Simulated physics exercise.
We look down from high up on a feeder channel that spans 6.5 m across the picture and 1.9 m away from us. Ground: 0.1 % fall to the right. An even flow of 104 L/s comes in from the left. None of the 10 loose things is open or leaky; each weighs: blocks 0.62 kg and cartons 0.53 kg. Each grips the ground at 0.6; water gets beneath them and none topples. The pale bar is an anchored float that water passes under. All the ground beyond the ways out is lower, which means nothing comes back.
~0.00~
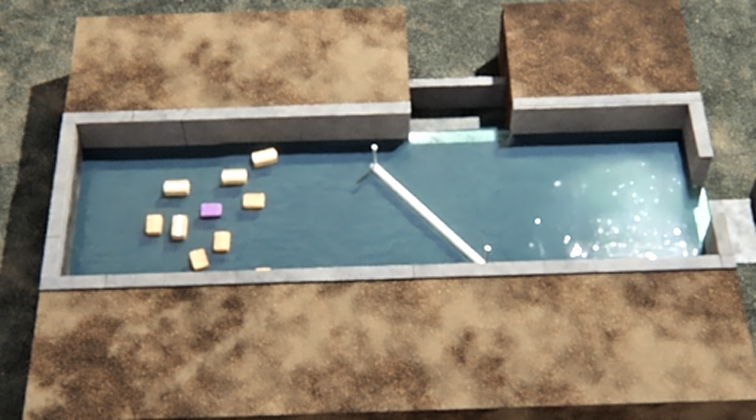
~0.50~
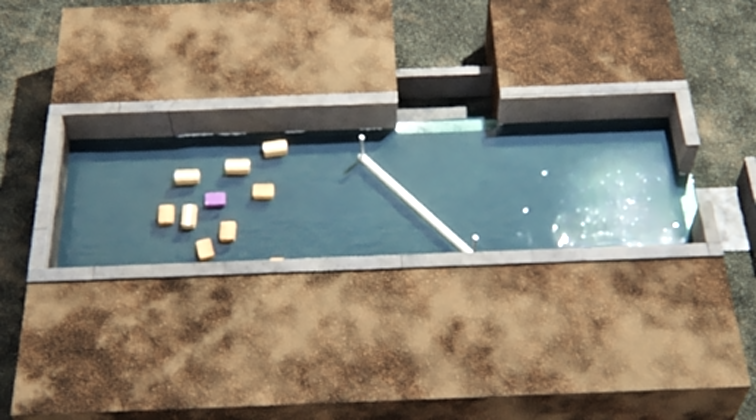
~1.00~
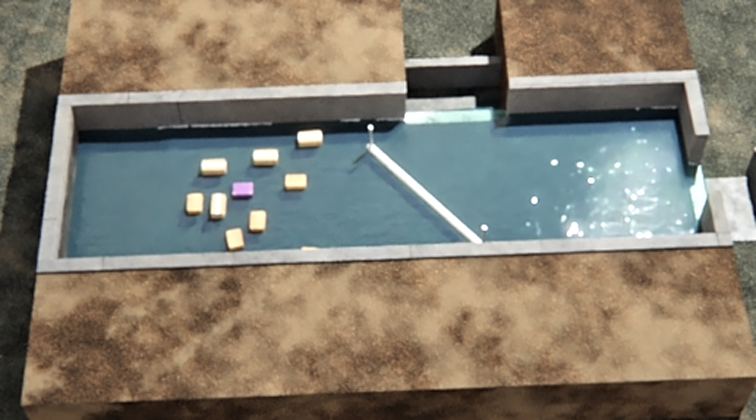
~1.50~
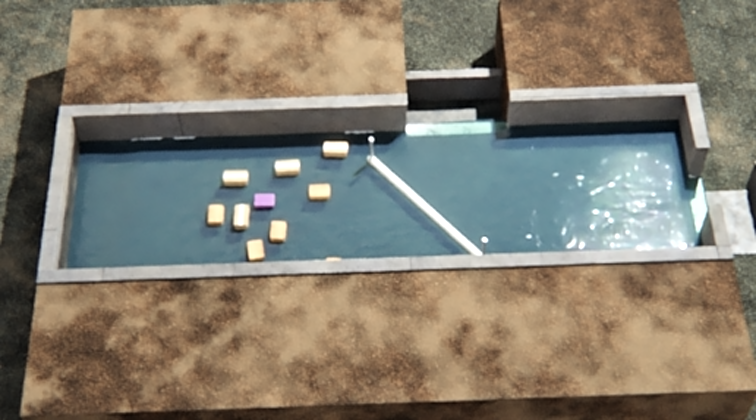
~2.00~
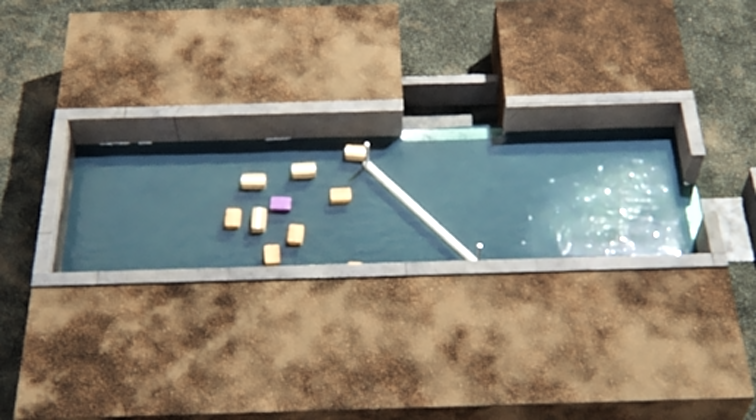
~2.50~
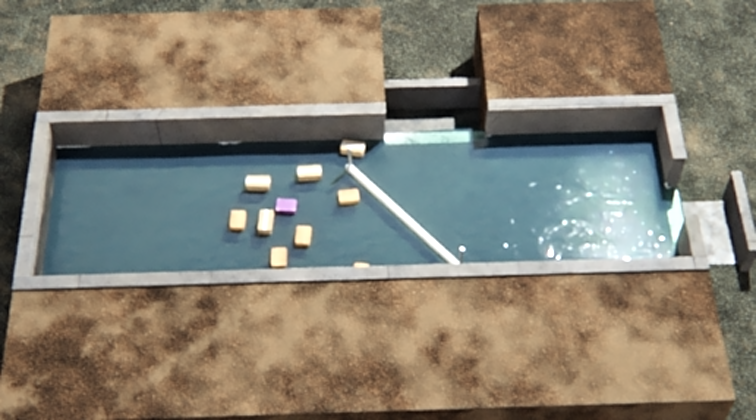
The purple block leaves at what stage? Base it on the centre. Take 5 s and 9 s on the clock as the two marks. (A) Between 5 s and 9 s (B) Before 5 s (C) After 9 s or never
Answer: C.
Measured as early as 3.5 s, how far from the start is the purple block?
Roughly 150 cm by then.
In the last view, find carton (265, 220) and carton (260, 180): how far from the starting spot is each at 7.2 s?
250 cm; 200 cm.
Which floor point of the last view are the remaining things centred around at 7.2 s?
Around (396, 234).
After 3.5 s the purple block is near (335, 202), 1.6 m from its start, afloat; 0 of 10 are out; 10 afloat.
After 7.2 s the purple block is near (381, 207), 2.0 m from its start, afloat; 1 of 10 are out; 9 afloat.
After 12.0 s the purple block is near (388, 214), 2.1 m from its start, afloat; 1 of 10 are out; 9 afloat.
After 16.0 s the purple block is near (391, 216), 2.1 m from its start, afloat; 1 of 10 are out; 9 afloat.
